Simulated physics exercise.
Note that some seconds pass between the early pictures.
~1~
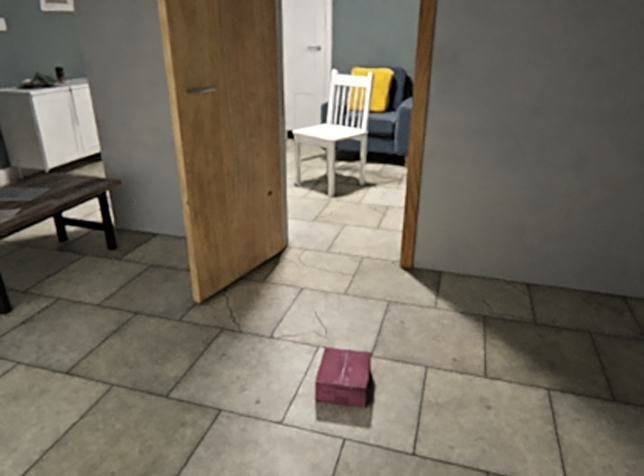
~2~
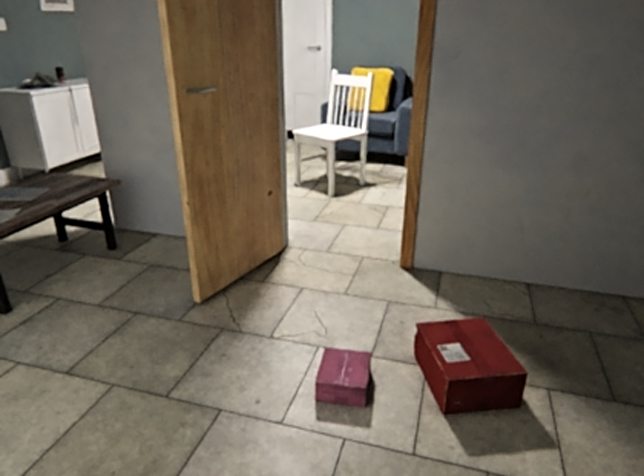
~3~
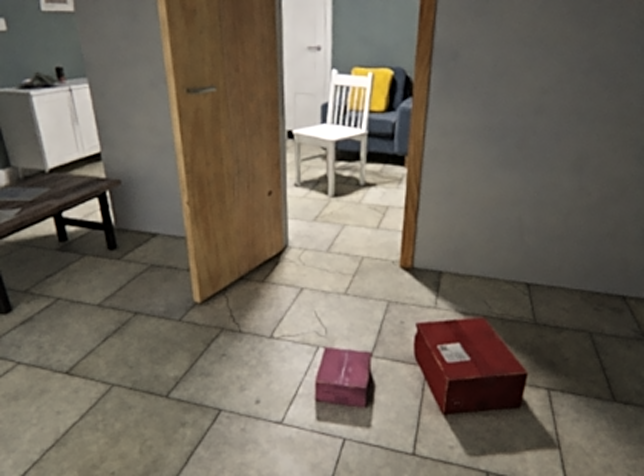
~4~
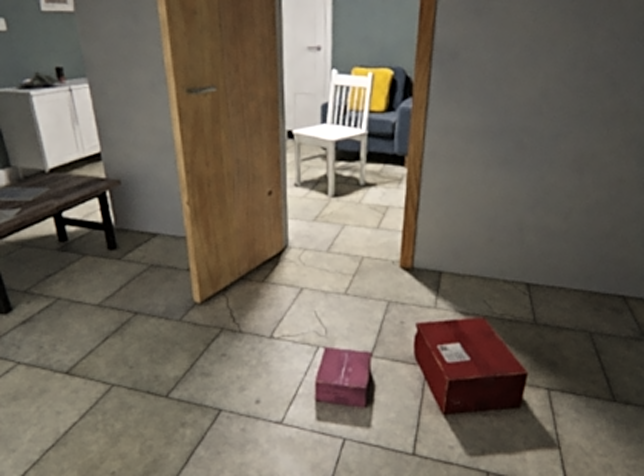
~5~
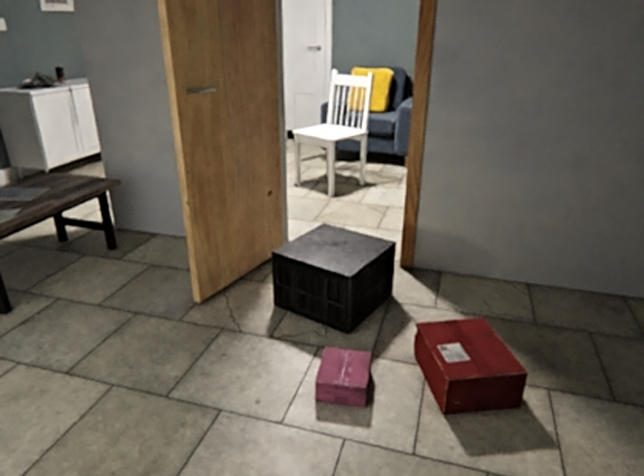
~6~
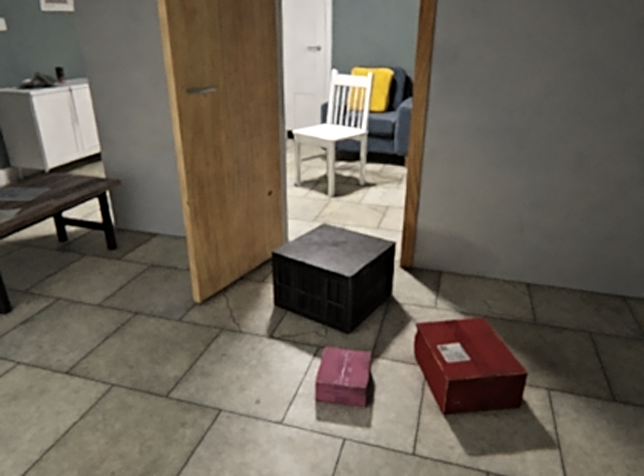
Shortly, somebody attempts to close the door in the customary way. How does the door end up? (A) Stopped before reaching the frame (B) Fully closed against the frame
Answer: A.
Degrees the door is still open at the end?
Angle: About 75°.
Then, 0.30 s past the last view, door at 99°.
Then, 0.50 s past the last view, door at 88°.
Then, 0.70 s past the last view, door at 75°.
Then, 0.80 s past the last view, door at 73°.
Finally, door at 73°; all 3 still in place. Final places as the last picture's camera would see them, black chest near (338, 274).
